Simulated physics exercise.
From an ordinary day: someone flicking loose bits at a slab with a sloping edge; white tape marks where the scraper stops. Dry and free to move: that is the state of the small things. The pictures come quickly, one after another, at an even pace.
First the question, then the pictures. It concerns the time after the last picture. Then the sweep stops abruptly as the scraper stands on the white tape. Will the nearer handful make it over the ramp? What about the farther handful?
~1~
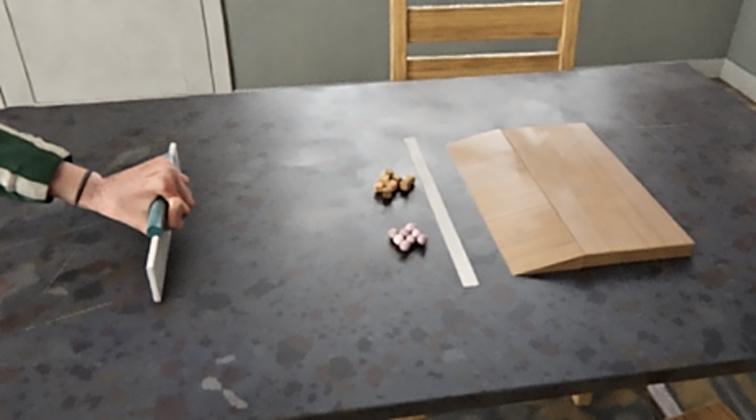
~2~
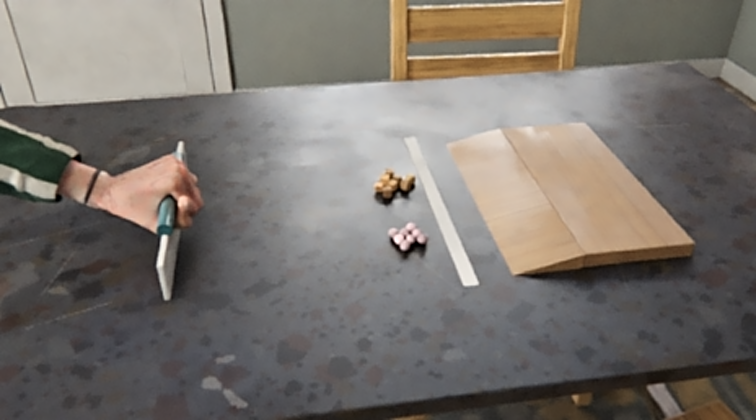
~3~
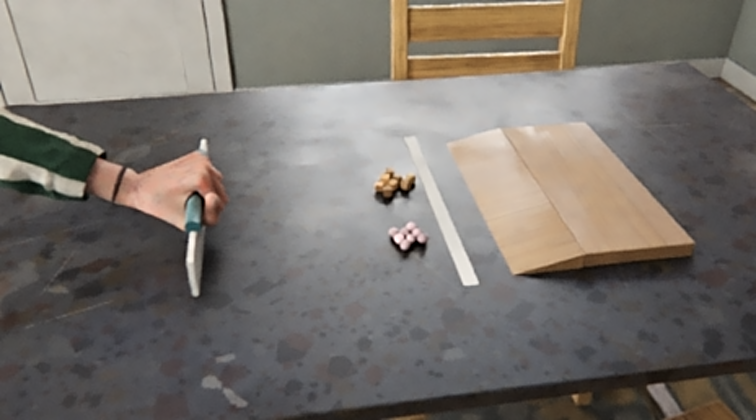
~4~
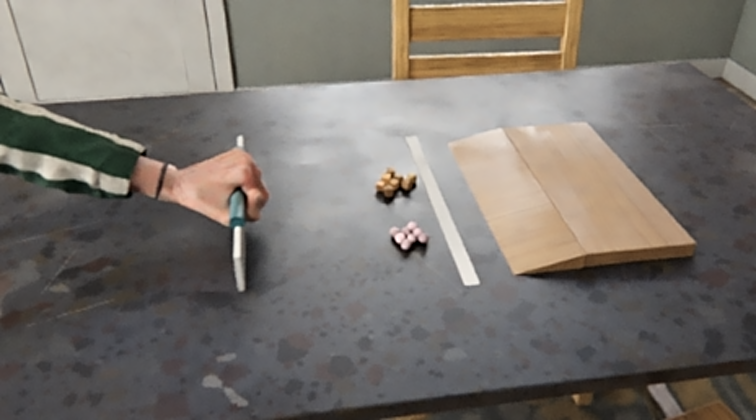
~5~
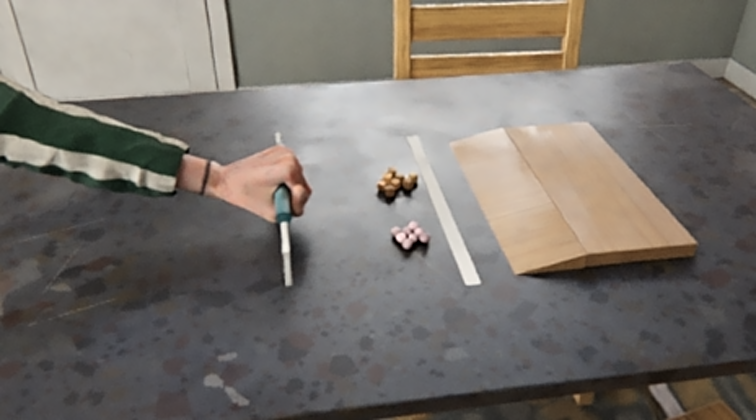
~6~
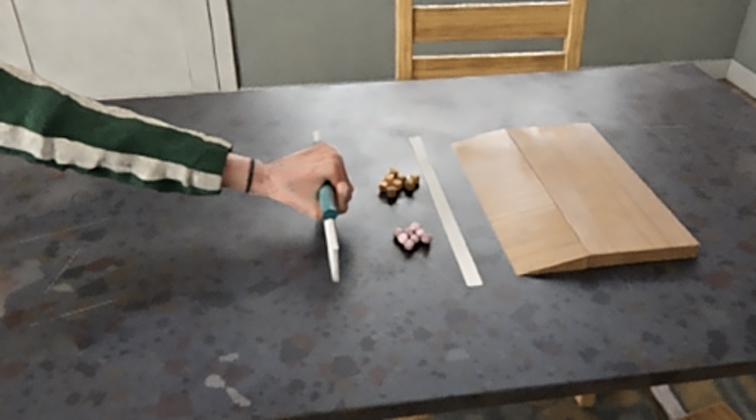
Result: The nearer handful makes it over, at least partly; the farther handful stays short of the top.
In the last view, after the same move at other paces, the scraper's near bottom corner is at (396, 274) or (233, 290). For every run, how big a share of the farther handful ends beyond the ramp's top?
Around 60 % and around 0 %.
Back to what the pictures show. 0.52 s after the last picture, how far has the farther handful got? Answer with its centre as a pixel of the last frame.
I'd put the centre somewhere around (485, 171).
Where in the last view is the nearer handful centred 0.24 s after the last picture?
Its centre is near (513, 224).
Then, 0.11 s on from there, scraper still moving, near (400, 176); nearer handful the whole lot short of the ramp; farther handful the whole lot short of the ramp.
Then, 0.24 s on from there, scraper stopped at the white tape; nearer handful the bulk on the ramp, near a quarter short of the ramp; farther handful near two thirds on the ramp, near a third short of the ramp.
Then, 0.52 s on from there, scraper stopped at the white tape; nearer handful the whole lot past the top; farther handful near two thirds on the ramp, near a third short of the ramp.
In the end, scraper stopped at the white tape; nearer handful the whole lot past the top; farther handful none at all past the top, near a quarter on the ramp, the bulk short of the ramp.
